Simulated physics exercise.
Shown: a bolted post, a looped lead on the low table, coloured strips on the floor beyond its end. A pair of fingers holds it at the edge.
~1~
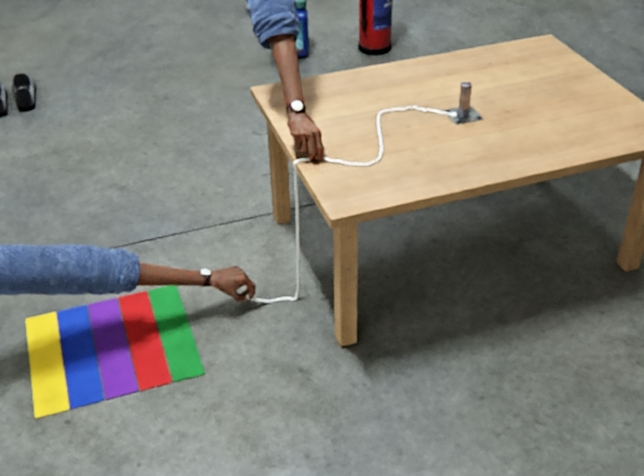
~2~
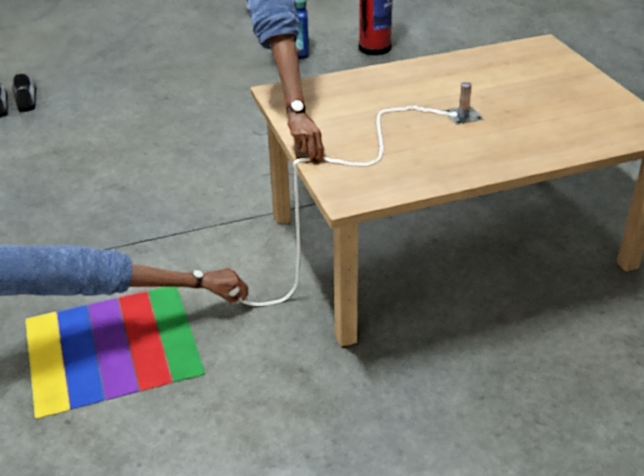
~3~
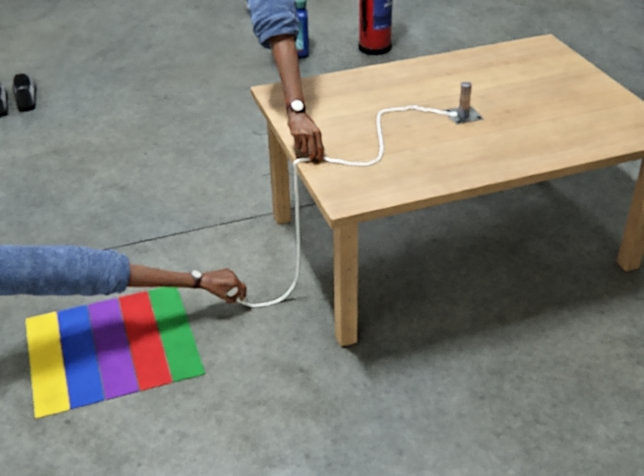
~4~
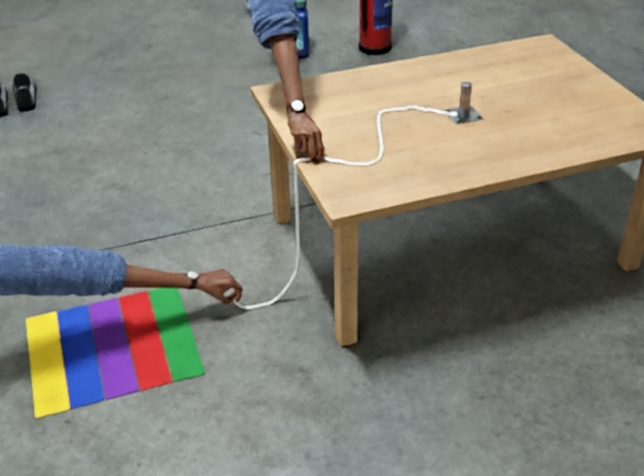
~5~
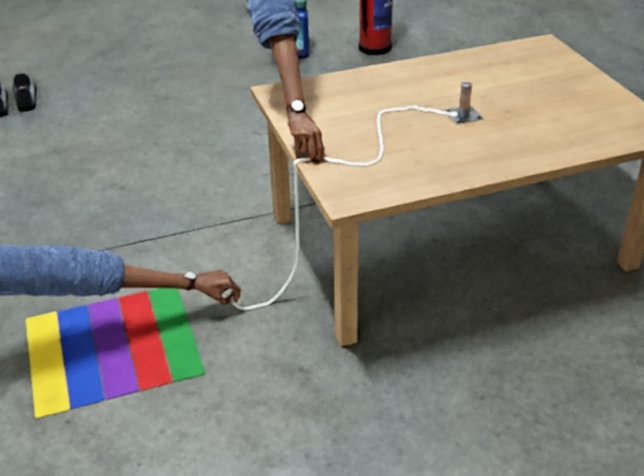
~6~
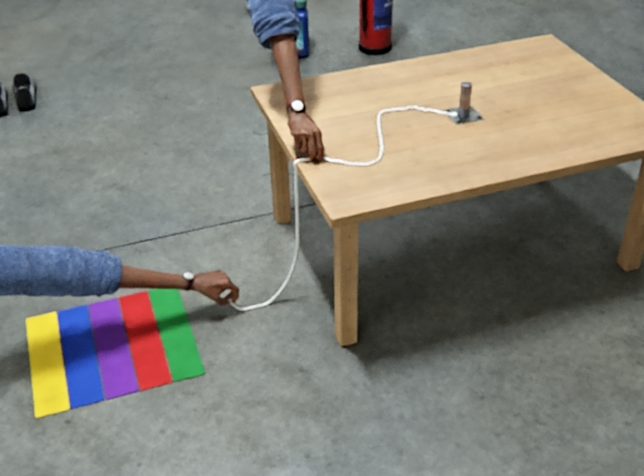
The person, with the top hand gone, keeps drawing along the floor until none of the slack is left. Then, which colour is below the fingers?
The yellow one is below them.
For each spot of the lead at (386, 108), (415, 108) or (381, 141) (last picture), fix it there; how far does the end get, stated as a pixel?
In order of the tries: About (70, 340), about (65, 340), about (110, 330).
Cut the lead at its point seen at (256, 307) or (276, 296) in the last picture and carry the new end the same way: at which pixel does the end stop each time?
Pixel positions, in order: (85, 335), (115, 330).
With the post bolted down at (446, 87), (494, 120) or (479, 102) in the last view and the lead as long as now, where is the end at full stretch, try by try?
(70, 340), (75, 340) and (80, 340), roughly.
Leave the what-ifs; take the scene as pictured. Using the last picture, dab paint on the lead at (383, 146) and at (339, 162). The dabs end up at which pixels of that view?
At (317, 149) for the first, at (259, 184) for the second.
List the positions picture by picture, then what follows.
In the first frame, end (247, 298); green (184, 360); red (152, 368); purple (118, 377); blue (84, 385); yellow (50, 394).
In the second frame, end (240, 299); lead through (425, 111) (378, 124) (371, 164) (296, 164) (298, 229) (295, 287).
In the third frame, end (238, 300).
In the fourth frame, end (234, 301); lead through (425, 111) (378, 124) (371, 164) (297, 164) (298, 228) (288, 286).
In the fifth frame, end (233, 301).
In the sixth frame, end (231, 302); lead through (425, 111) (378, 124) (371, 164) (297, 164) (298, 228) (284, 286).
Early on, end near (103, 332); over purple.
Midway, end near (66, 341); over blue.
At the end of the slack, end near (43, 347); over yellow. It gets as far as the yellow strip.
